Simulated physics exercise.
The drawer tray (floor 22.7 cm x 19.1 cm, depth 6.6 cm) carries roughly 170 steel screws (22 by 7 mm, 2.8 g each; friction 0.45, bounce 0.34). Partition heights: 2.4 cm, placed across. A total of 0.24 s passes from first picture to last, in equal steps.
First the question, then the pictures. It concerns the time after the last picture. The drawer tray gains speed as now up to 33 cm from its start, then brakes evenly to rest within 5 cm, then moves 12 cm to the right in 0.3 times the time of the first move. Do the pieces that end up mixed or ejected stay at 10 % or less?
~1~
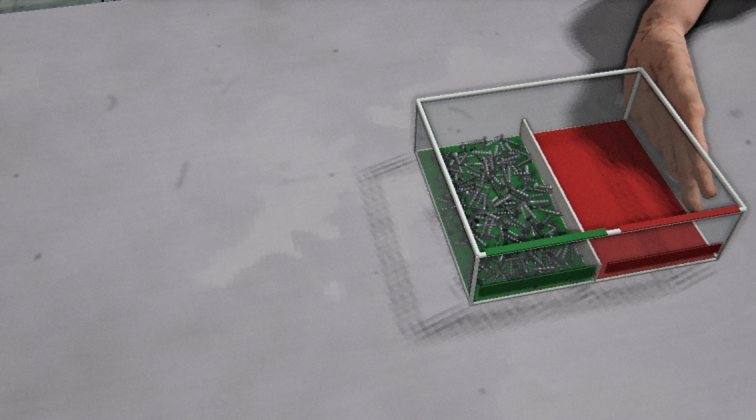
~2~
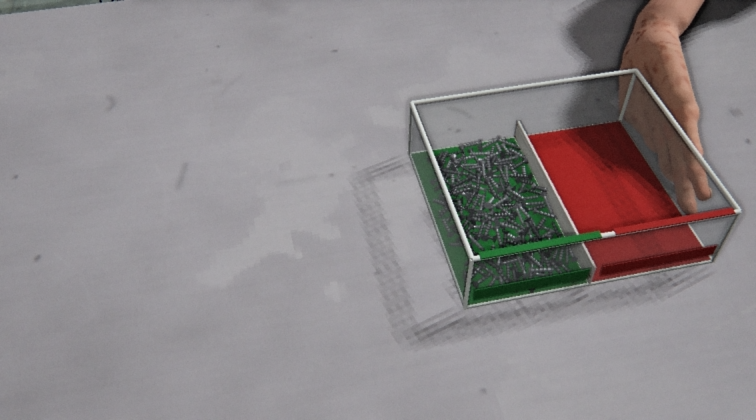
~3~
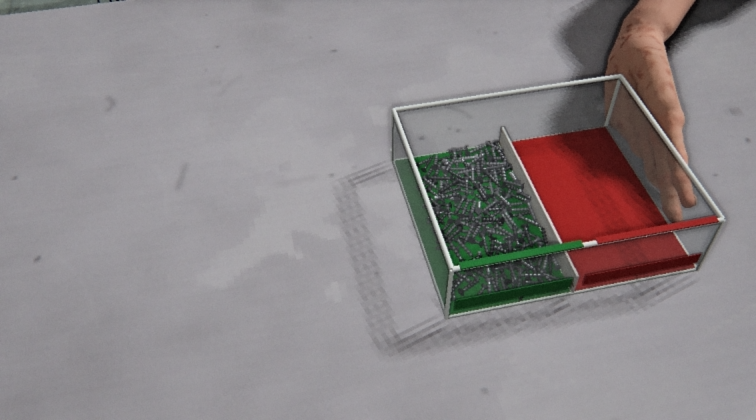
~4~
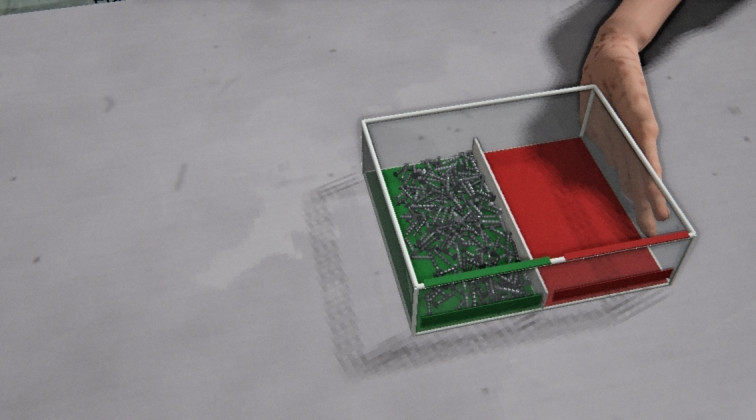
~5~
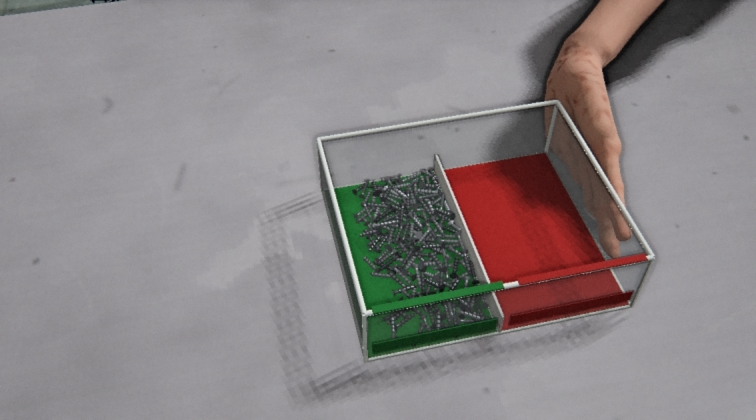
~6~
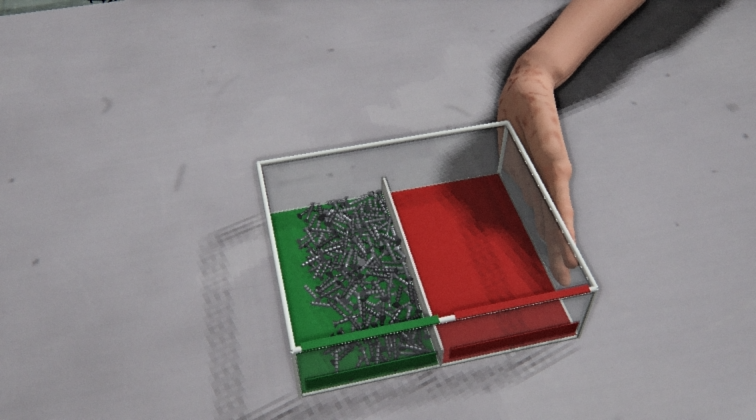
No, past ten percent.
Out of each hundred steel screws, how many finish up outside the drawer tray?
Outside fraction: About 0 in a hundred.
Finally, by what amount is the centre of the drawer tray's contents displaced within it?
About 5.0 cm.
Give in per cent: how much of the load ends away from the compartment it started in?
Around 20 in a hundred.
Then, 0.13 s after the last picture, tilt 0 degrees; green 100 %; 0 % away from where they began.
Then, 0.23 s after the last picture, tilt 0 degrees; green 100 %; 0 % away from where they began.
Then, 0.33 s after the last picture, tilt 0 degrees; green 95 %, red 5 %; 5 % away from where they began.
Then, 0.44 s after the last picture, tilt 0 degrees; green 80 %, red 20 %; 20 % away from where they began.
In the end, green 80 %, red 20 %; 20 % away from where they began.
